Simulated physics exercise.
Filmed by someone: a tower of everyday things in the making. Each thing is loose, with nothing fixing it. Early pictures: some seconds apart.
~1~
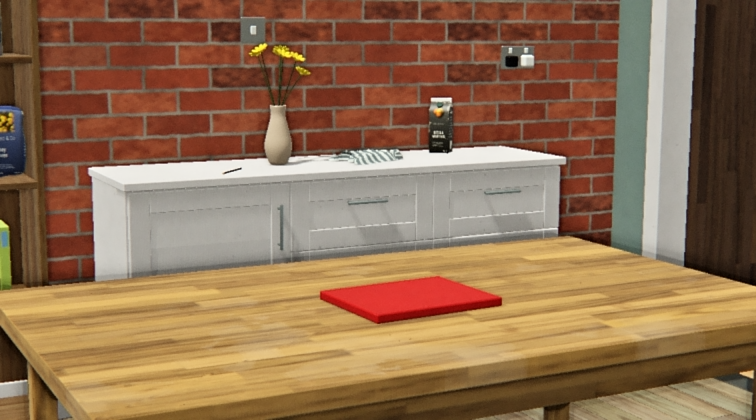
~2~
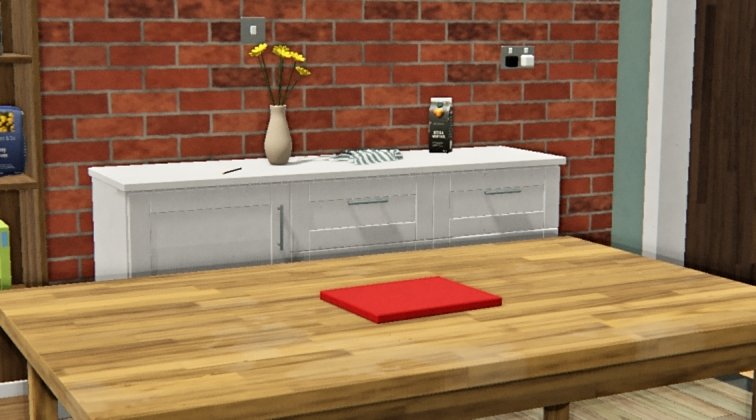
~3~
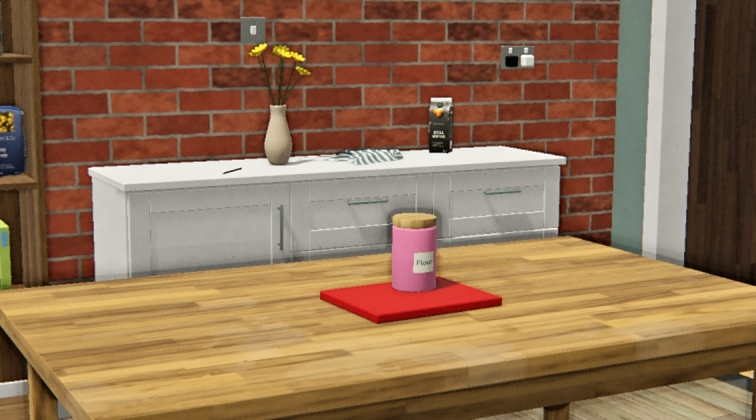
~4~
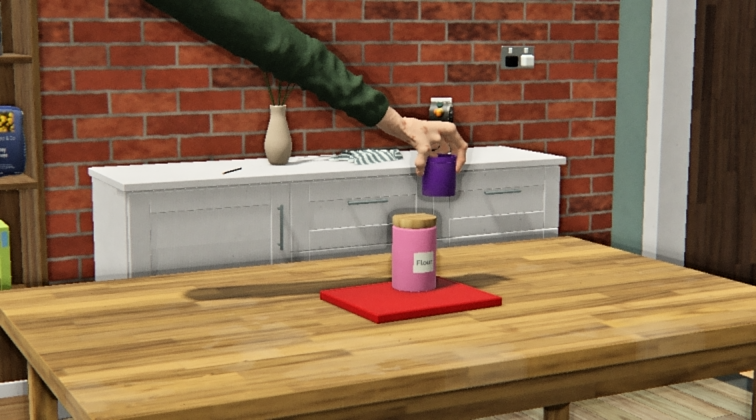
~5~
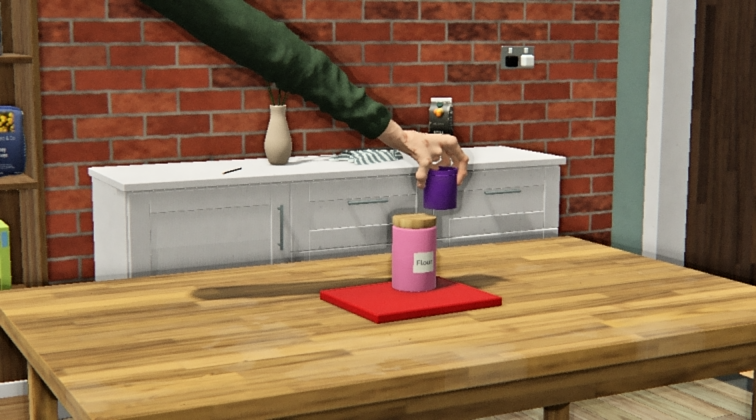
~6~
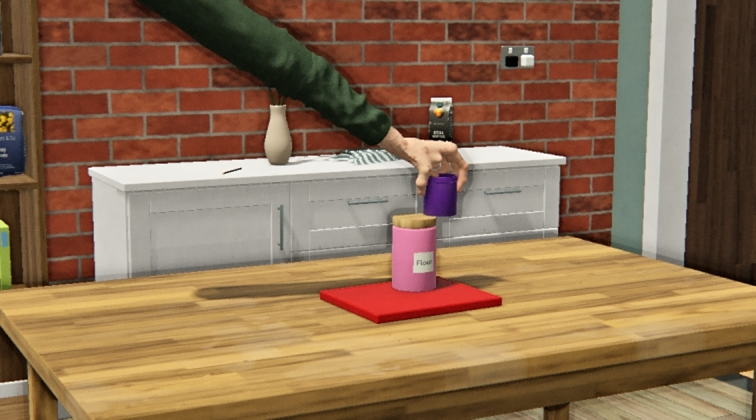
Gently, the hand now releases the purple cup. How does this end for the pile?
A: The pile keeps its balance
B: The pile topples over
Option B: The pile topples over.
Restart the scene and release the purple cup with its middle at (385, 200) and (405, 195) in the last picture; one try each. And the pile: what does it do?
Result 1: Pile falls; result 2: Pile stable.
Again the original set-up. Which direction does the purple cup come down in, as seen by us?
It ends up further right.
Then, 0.30 s on from there, purple cup now fallen.
Then, 0.50 s on from there, things are still on the move.
Then, 1.10 s on from there, as before.
In the end, fallen, purple cup; the other 2 unmoved. At the end, from the last picture's camera, purple cup near (495, 267). The pile loses its balance.
